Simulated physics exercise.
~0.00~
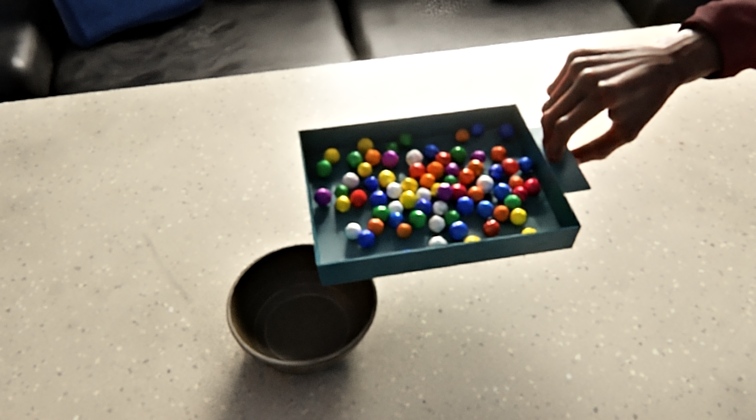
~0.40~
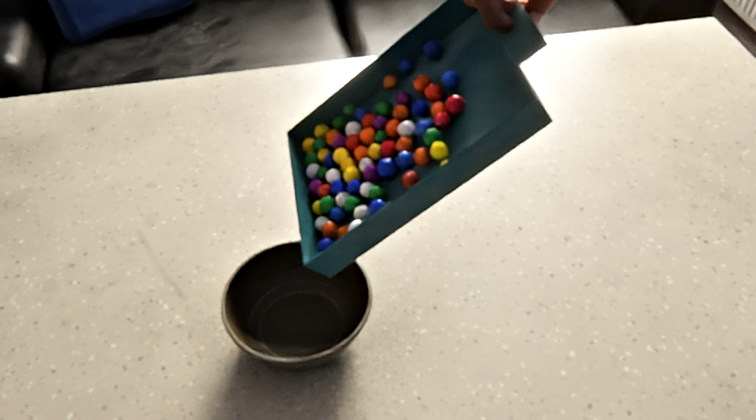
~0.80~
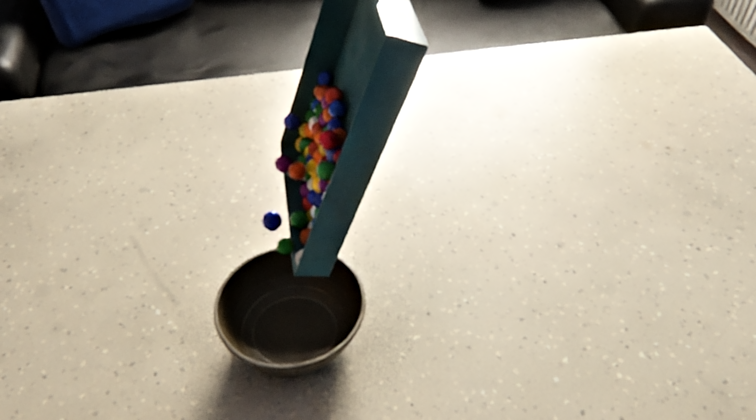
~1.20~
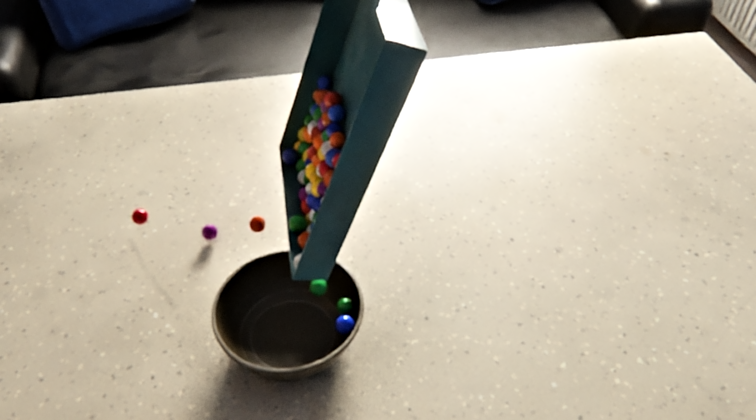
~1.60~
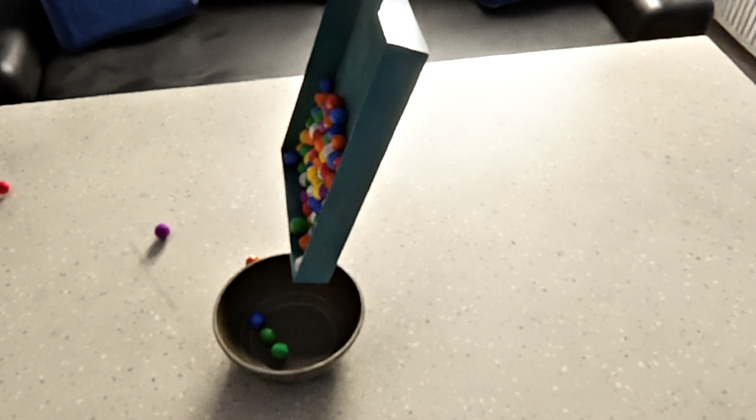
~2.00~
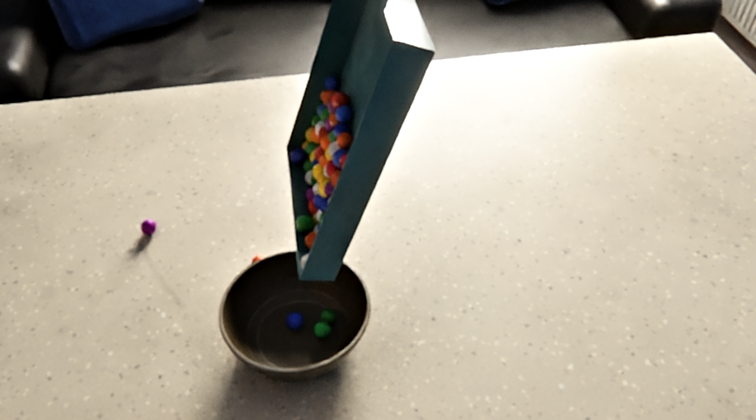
On a pale speckled table, a hand lifted and steeply tipped a teal tray of colourful marbles over a dark bowl, but only a few spilled, some landing in the bowl and others rolling off left, while most stayed bunched in the tilted tray.
